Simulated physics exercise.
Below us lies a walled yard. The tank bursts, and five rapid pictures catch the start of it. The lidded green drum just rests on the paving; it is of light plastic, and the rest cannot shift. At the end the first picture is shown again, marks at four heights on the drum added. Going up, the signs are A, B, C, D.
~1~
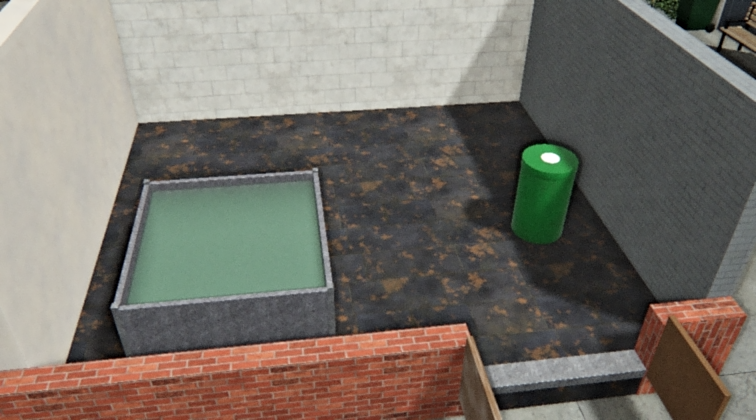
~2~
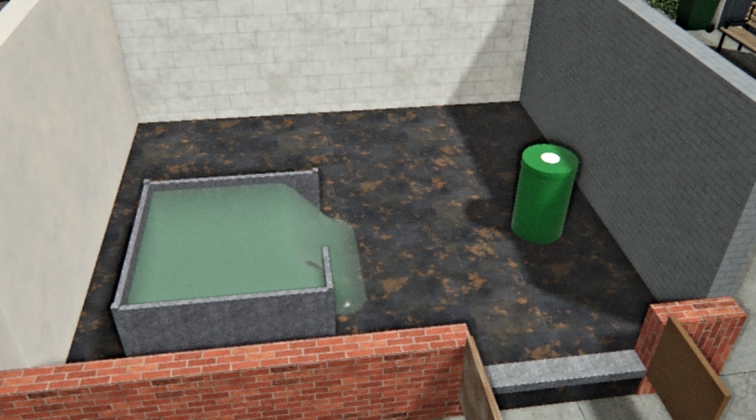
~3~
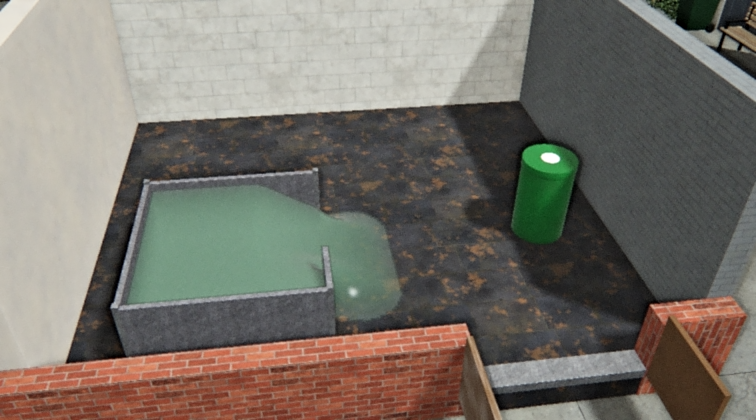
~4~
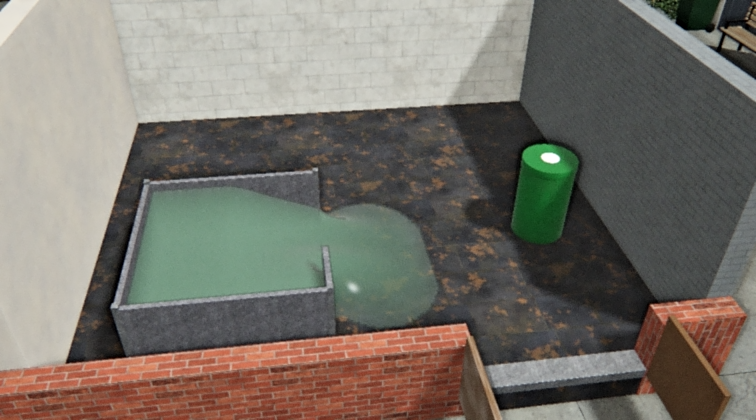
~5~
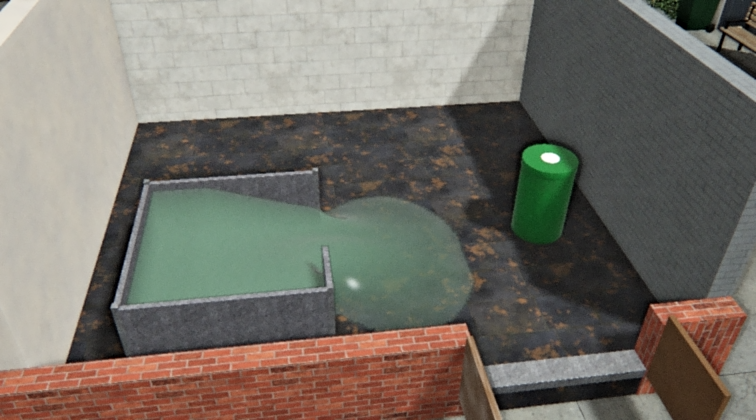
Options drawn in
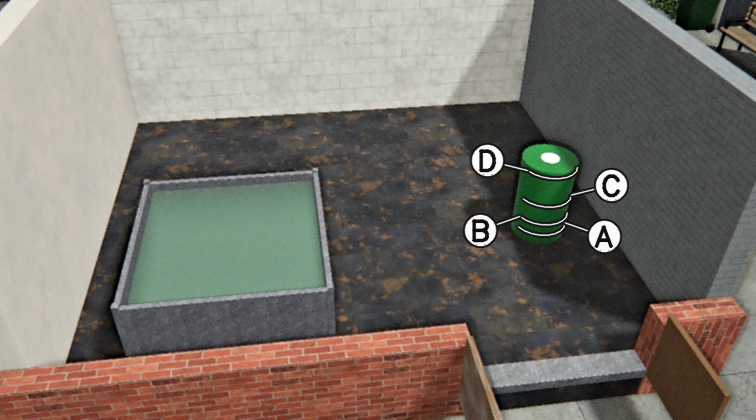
Greenish water pouring through a gap in the right side of a low grey tank and spreading across a dark walled yard.
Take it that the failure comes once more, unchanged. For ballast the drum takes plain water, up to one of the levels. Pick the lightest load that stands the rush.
Use line C.
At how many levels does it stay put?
Two of them.
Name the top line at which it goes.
B.
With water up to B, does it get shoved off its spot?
Yes, it does.
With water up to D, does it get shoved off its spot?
No.
On the marked copy, A at (547, 235); B at (549, 224); C at (553, 207); D at (559, 178); from the bottom up A, B, C, D.
If A is chosen, it is pushed about its own width away.
If B is chosen, it is pushed about half its own width away.
If C is chosen, it does not move.
If D is chosen, it does not move.
